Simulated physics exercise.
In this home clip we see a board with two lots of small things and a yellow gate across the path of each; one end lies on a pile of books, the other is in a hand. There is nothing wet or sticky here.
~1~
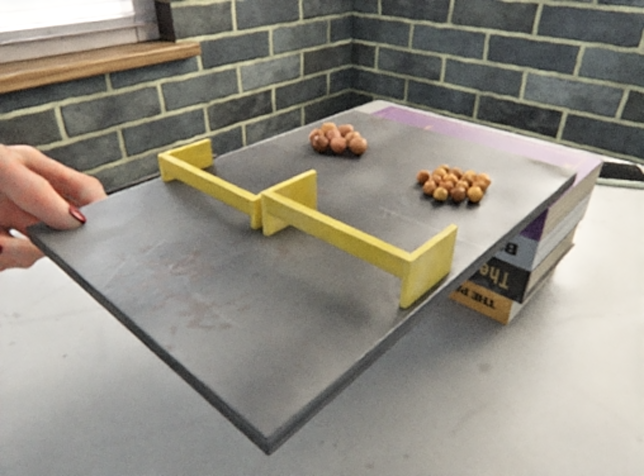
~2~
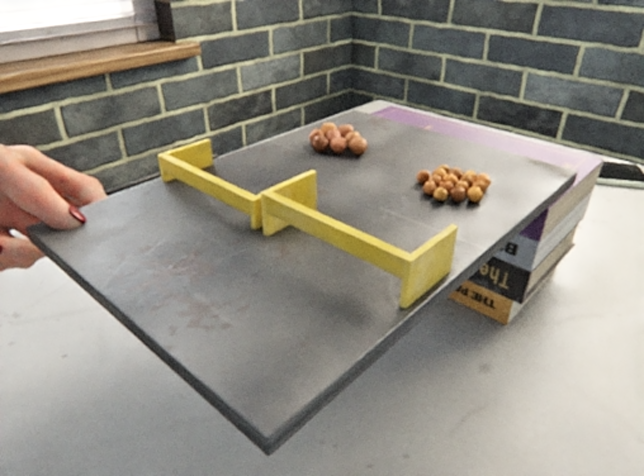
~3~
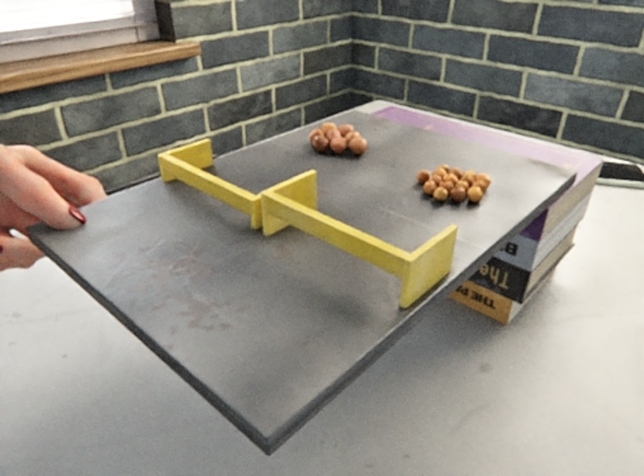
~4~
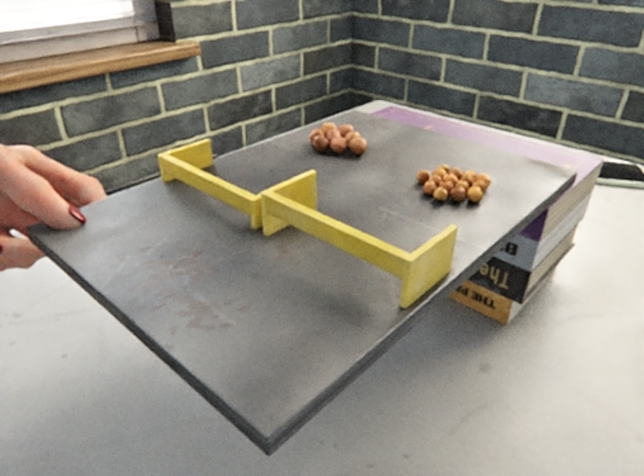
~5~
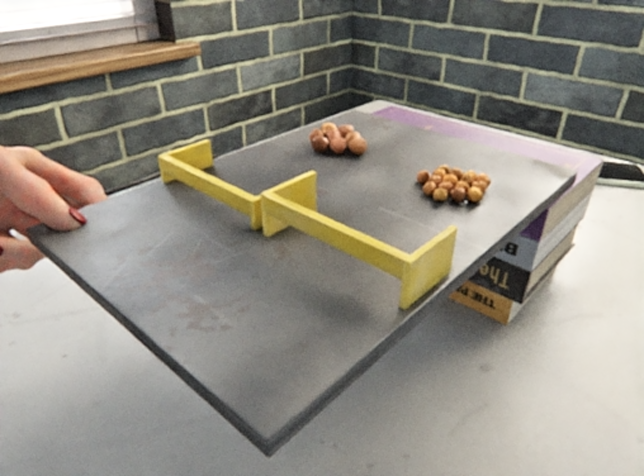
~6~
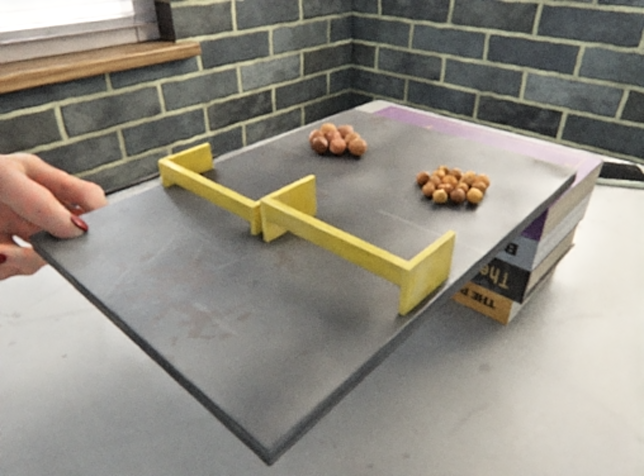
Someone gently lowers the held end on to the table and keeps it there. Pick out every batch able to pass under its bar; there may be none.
Here the front batch passes; the back batch fails to pass.
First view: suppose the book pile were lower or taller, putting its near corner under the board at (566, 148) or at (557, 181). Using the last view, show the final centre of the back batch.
One: About (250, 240). Two: About (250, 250).
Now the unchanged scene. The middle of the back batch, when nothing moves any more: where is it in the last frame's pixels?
At the finish its centre is at about (243, 265) in the last picture.
Then, 0.34 s later than the last frame, board sloping at 9°; front batch where it was; back batch where it was.
Then, 0.76 s later than the last frame, board sloping at 19°; front batch on its way down; back batch on its way down.
Then, 1.22 s later than the last frame, board resting at 26°; front batch every one past its gate; back batch has reached its gate.
When it is over, board resting at 26°; front batch every one past its gate; back batch gathered behind its gate.
